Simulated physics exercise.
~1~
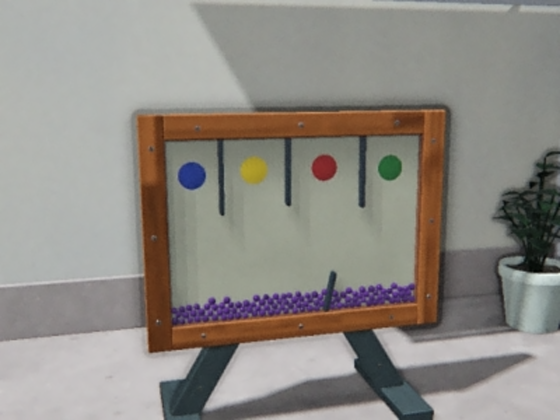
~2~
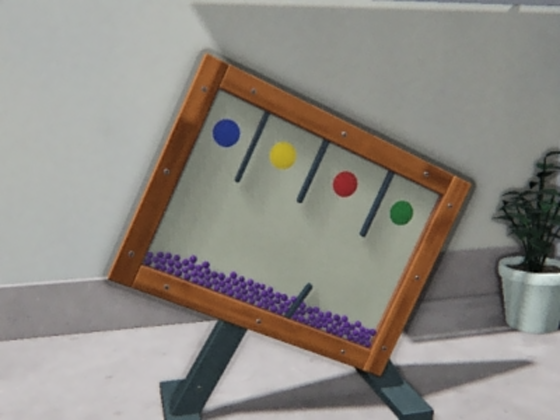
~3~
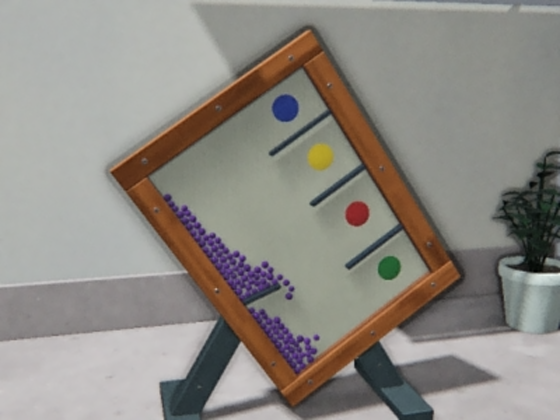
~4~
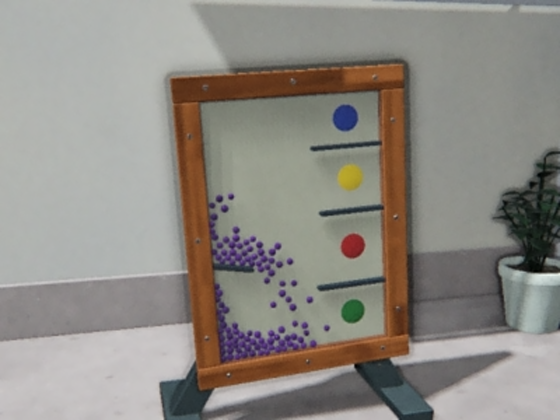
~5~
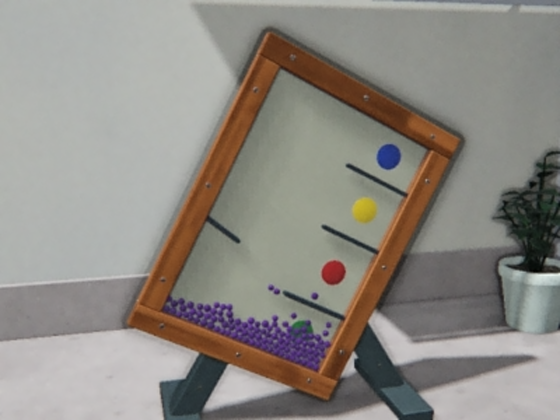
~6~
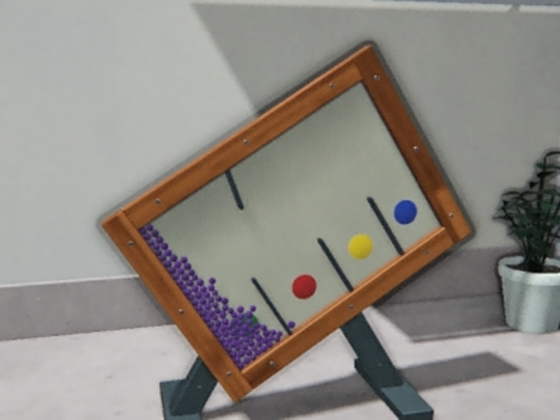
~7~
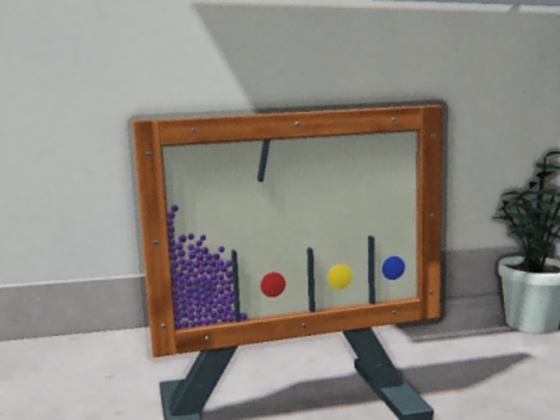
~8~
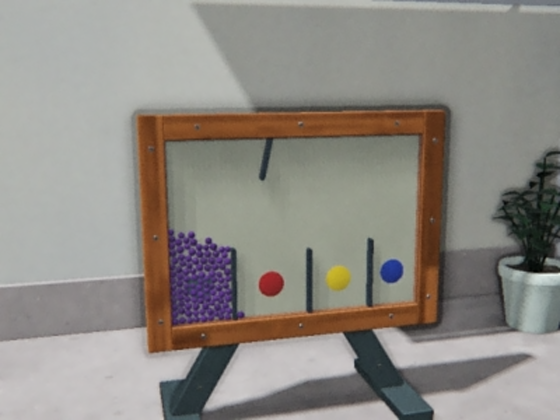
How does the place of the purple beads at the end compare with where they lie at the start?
At the start the beads are spread in a thin layer along the whole bottom of the box, but at the end they are farther left and heaped higher, packed into the pocket at the lower left.
